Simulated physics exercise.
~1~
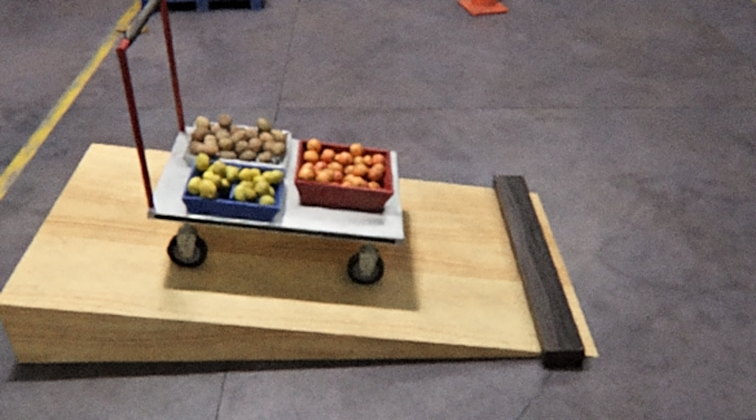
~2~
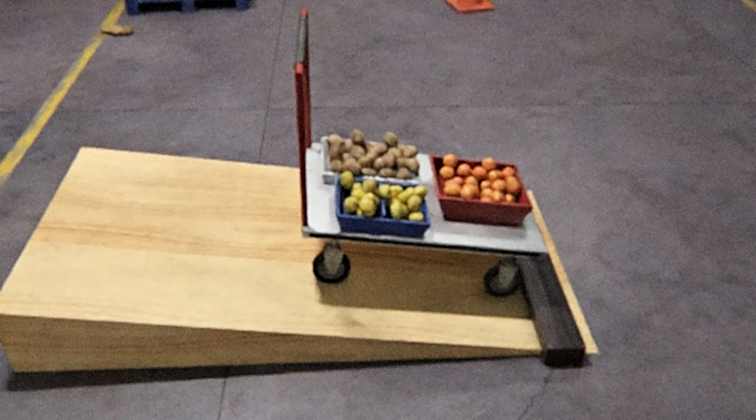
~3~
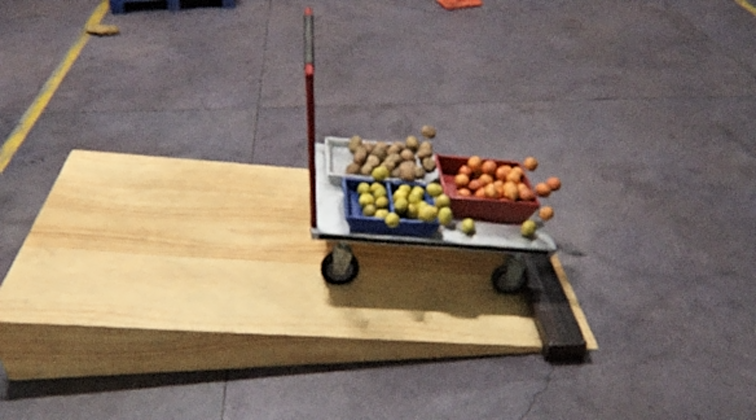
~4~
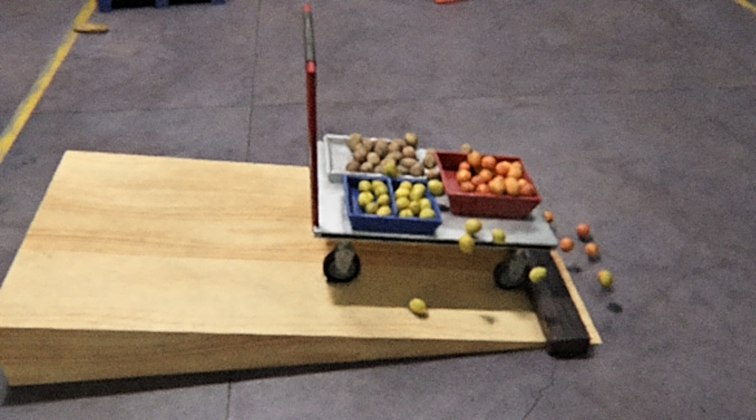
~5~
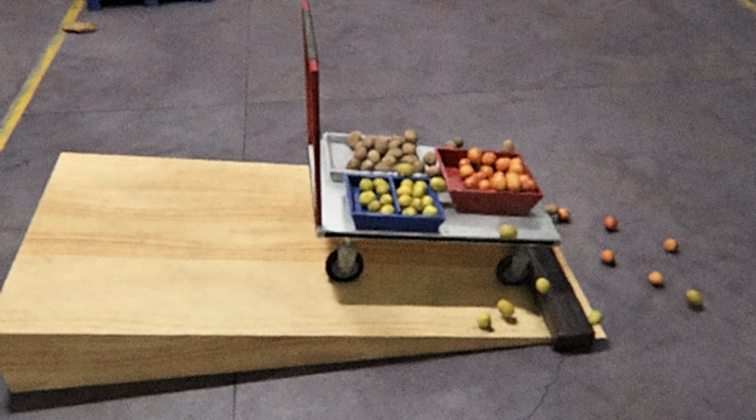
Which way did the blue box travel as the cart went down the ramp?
The blue box moved to the right, riding along on the cart until it stopped at the dark sill.
